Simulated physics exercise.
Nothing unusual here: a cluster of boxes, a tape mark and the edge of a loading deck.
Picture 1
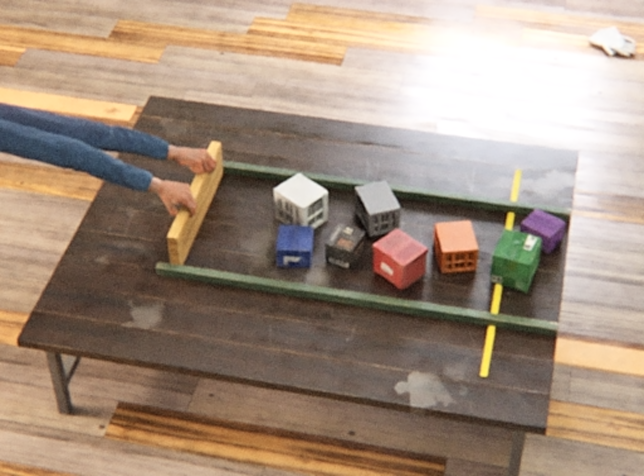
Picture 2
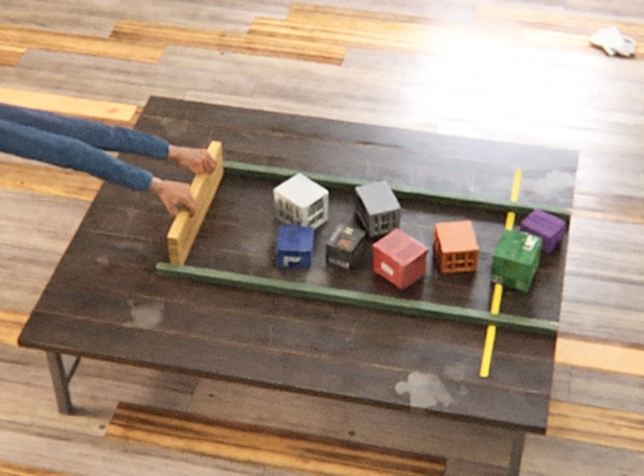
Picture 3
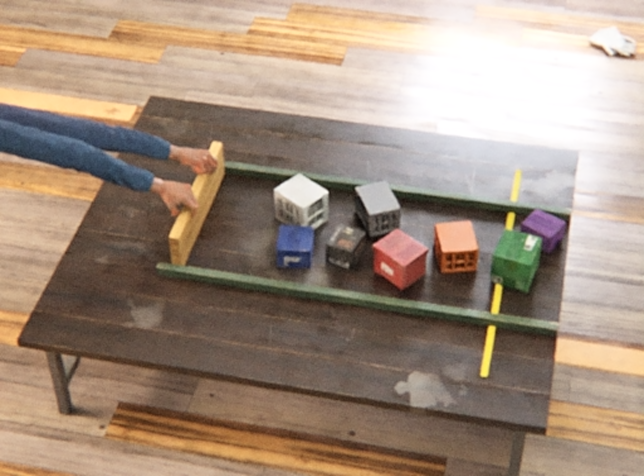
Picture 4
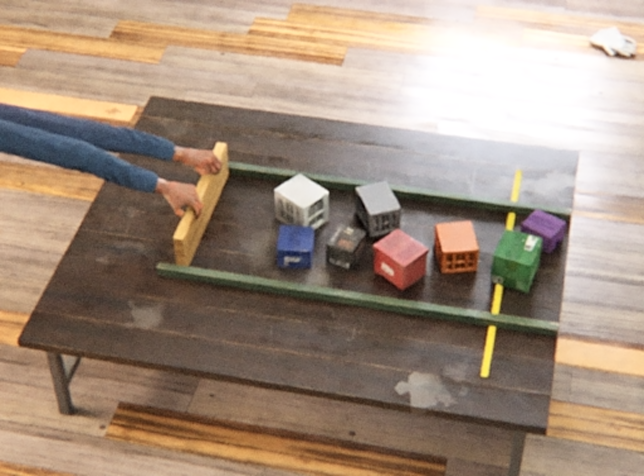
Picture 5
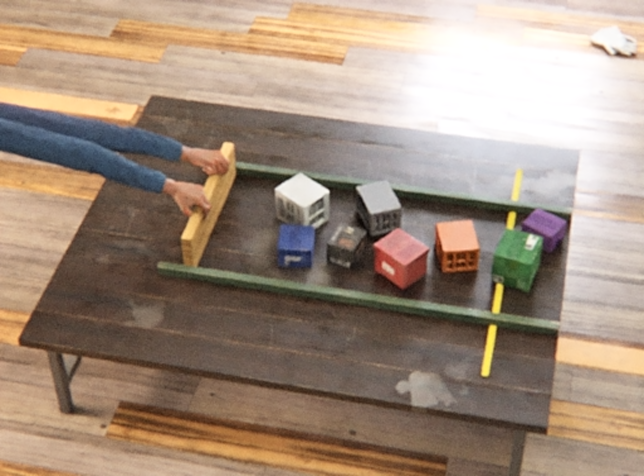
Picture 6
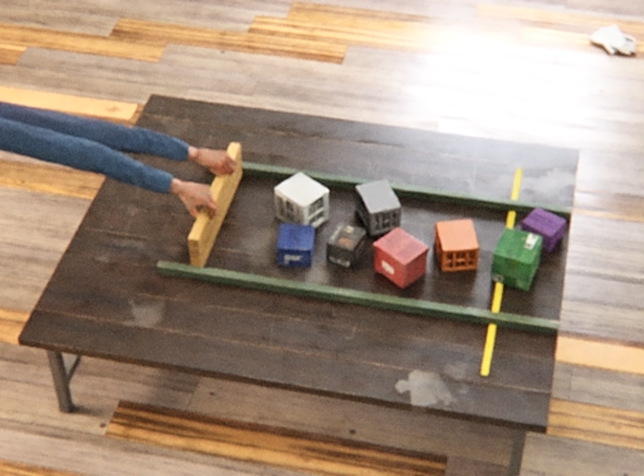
On a dark wooden table between two green rails, a pair of hands slid a yellow plank slightly to the right toward a group of colorful boxes, which stayed still near a yellow tape line.
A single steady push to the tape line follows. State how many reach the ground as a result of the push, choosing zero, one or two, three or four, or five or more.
Three or four reach the ground.
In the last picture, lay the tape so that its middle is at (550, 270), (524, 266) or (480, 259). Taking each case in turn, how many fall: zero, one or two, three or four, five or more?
Result per tape, in order - more than four / five or over / 1 or 2.
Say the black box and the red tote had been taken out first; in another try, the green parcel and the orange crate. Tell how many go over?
In the first try 2, in the other 1.
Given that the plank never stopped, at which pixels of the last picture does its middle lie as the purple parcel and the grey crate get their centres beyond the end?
Around (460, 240), then around (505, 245).
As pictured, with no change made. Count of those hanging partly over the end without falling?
Count of overhanging things: 3.
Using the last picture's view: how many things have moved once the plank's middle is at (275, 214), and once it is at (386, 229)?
By the first moment it's 1, by the second it's 6.
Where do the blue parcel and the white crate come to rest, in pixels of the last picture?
In the last picture, roughly (518, 279) and (529, 229).
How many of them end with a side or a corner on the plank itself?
2.
Early on, none off yet; purple parcel at rest near (543, 229); green parcel at rest near (516, 259); orange crate at rest near (456, 245).
A while later, none off yet; purple parcel at rest near (543, 229); green parcel moving near (520, 260); orange crate travelled about its own width near (482, 241).
Finally, the number that fall off is three or four; lost, orange crate, green parcel and purple parcel.
